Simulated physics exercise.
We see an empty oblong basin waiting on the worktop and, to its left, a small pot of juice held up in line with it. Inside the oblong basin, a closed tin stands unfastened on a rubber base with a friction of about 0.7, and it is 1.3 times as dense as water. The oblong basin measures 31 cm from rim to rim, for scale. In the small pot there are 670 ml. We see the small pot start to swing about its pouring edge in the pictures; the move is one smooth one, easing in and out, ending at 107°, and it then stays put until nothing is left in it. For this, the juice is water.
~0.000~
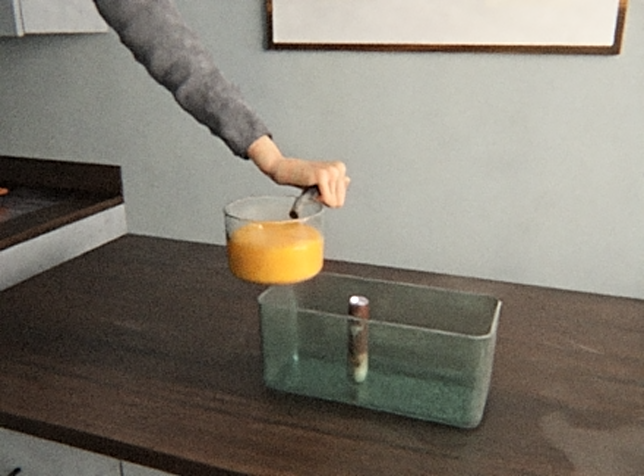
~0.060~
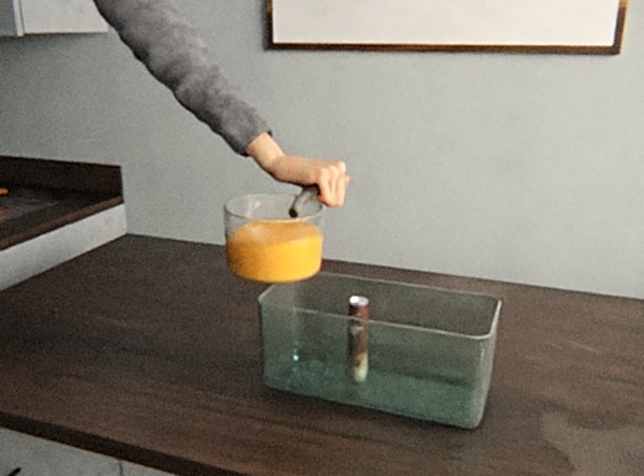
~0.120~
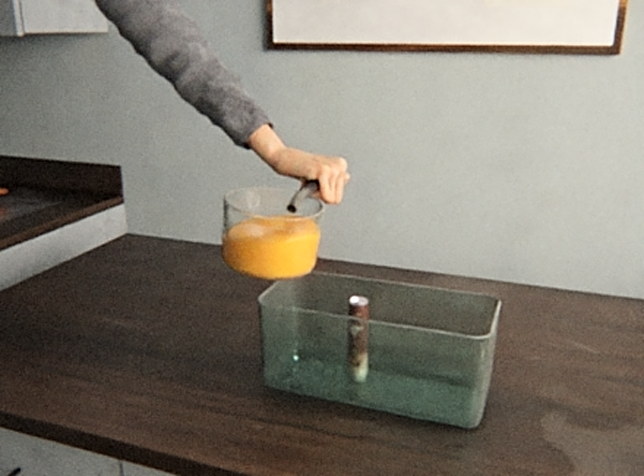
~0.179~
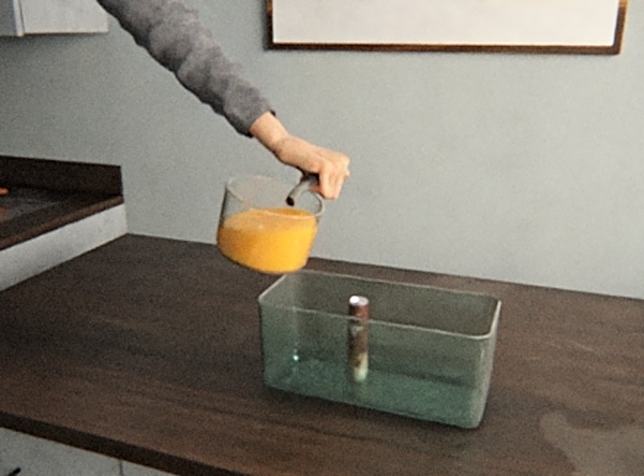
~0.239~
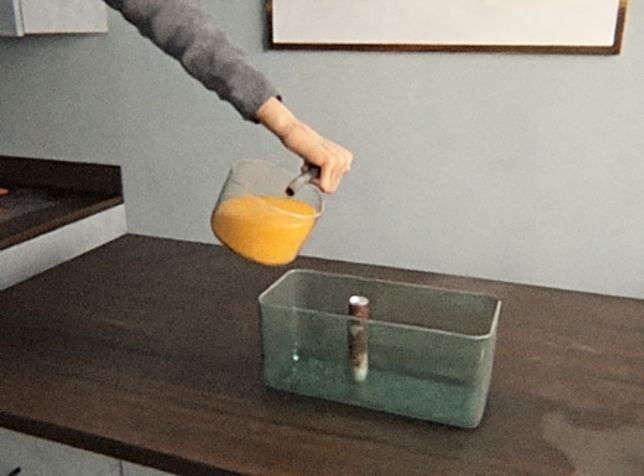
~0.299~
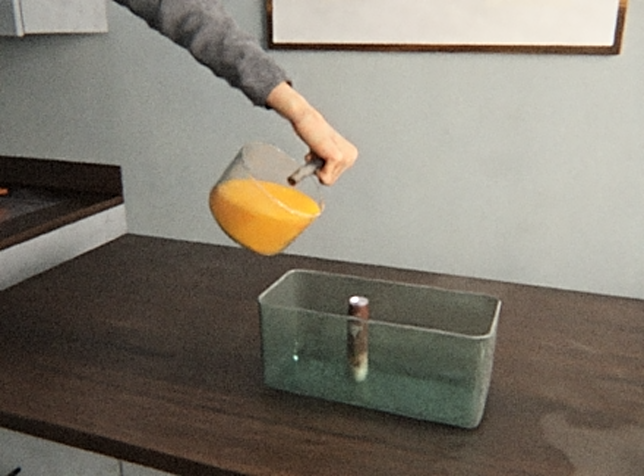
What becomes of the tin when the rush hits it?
The tin stays upright.
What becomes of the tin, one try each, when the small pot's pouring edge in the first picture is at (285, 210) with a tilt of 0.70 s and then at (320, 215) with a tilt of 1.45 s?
Trial 1 - tin tips; trial 2 - tin stays standing.
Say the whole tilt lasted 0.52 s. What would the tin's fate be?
Holds steady.
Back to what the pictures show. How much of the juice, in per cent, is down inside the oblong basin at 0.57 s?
Around 4 percent.
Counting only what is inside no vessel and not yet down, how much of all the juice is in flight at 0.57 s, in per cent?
Near 48 in a hundred.
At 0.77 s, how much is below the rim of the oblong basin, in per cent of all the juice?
That comes to about 78 percent.
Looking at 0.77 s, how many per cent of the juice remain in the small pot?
Around 7 percent of it.
By 0.57 s the tilt is 98° and 48 per cent is still to pour; the tin stands where it began.
By 0.77 s the tilt is 107° and 7 per cent is still to pour; the tin stands where it began.
By 0.98 s the tilt is 107° and 0 per cent is still to pour; the tin stands where it began.
By 1.20 s the tilt is 107° and 0 per cent is still to pour; the tin stands where it began.
At rest the tin stands where it began.
